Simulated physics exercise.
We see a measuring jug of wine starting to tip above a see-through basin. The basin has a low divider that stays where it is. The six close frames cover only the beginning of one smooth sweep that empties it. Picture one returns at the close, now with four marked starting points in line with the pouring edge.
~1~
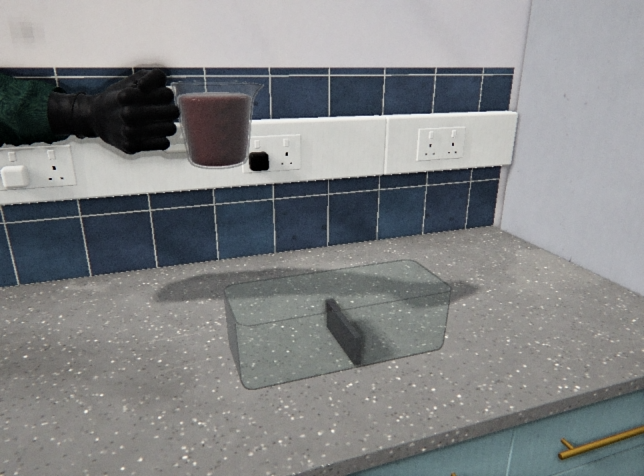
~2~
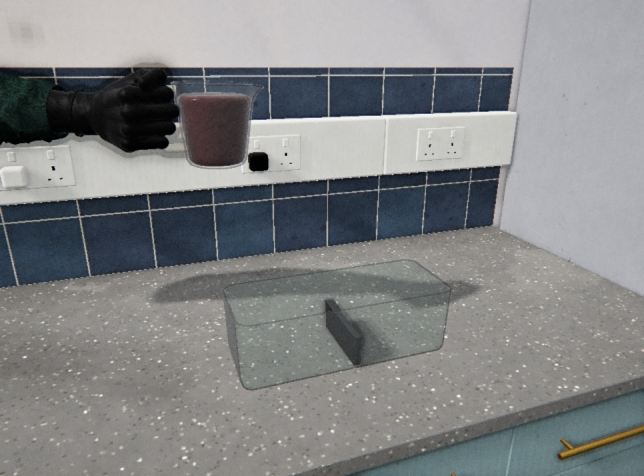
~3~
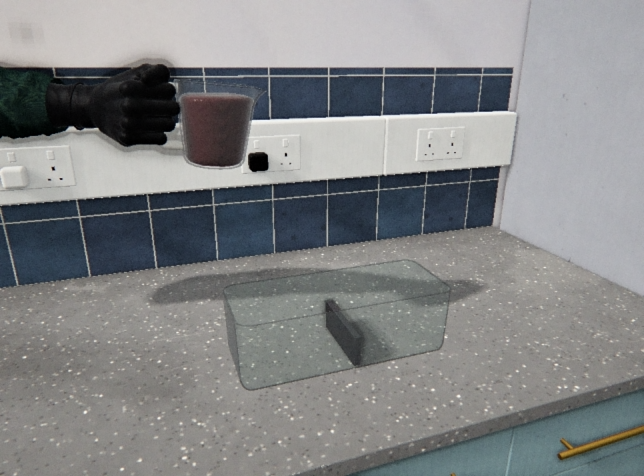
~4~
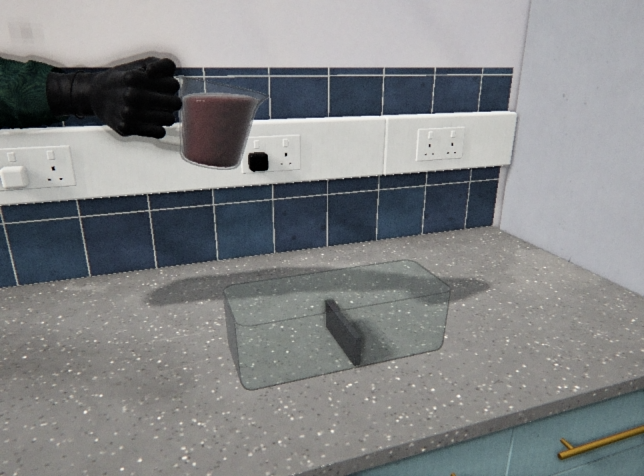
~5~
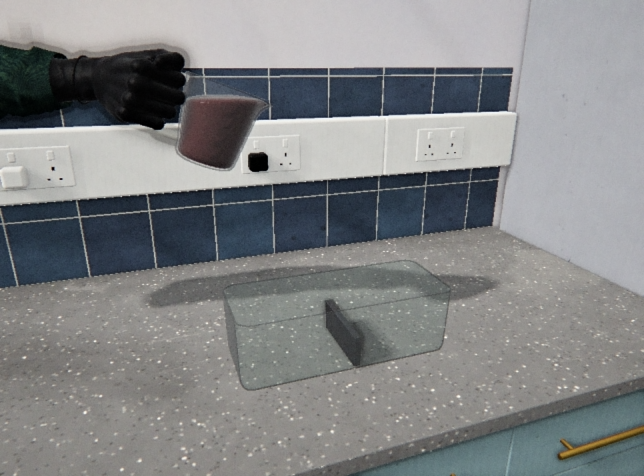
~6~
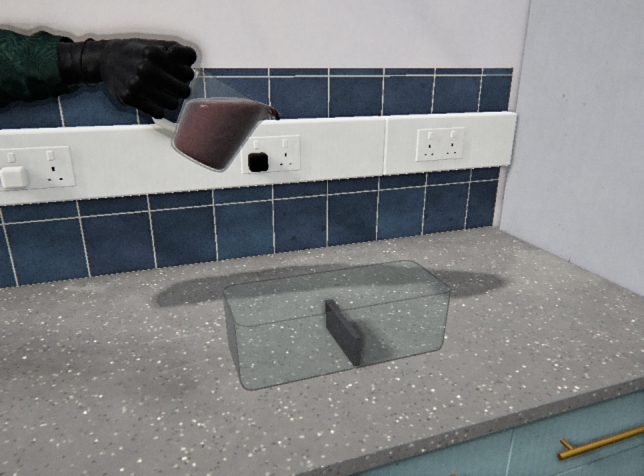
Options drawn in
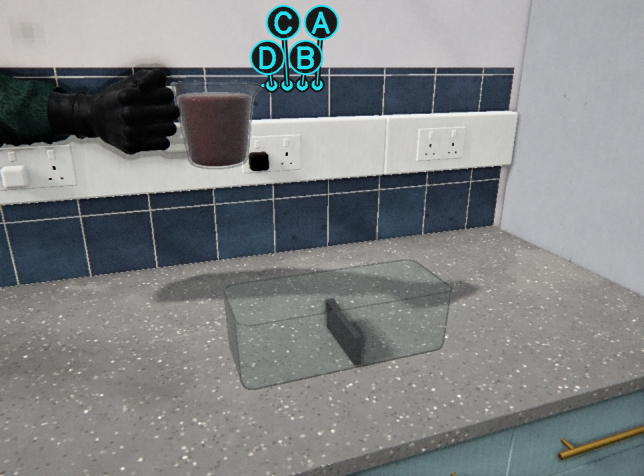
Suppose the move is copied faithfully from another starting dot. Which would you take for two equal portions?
C is best.
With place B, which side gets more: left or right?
The right side.
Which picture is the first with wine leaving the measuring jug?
In picture 6.
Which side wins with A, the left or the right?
The right side.
On the marked copy, A at (317, 84); B at (302, 84); C at (287, 85); D at (271, 85).
Choosing A, about 11 % ends left of the wall and 85 % right of it; 4 % is lost outside.
Choosing B, about 22 % ends left of the wall and 74 % right of it; 3 % is lost outside.
Choosing C, about 48 % ends left of the wall and 47 % right of it; 4 % is lost outside.
Choosing D, about 77 % ends left of the wall and 15 % right of it; 8 % is lost outside.
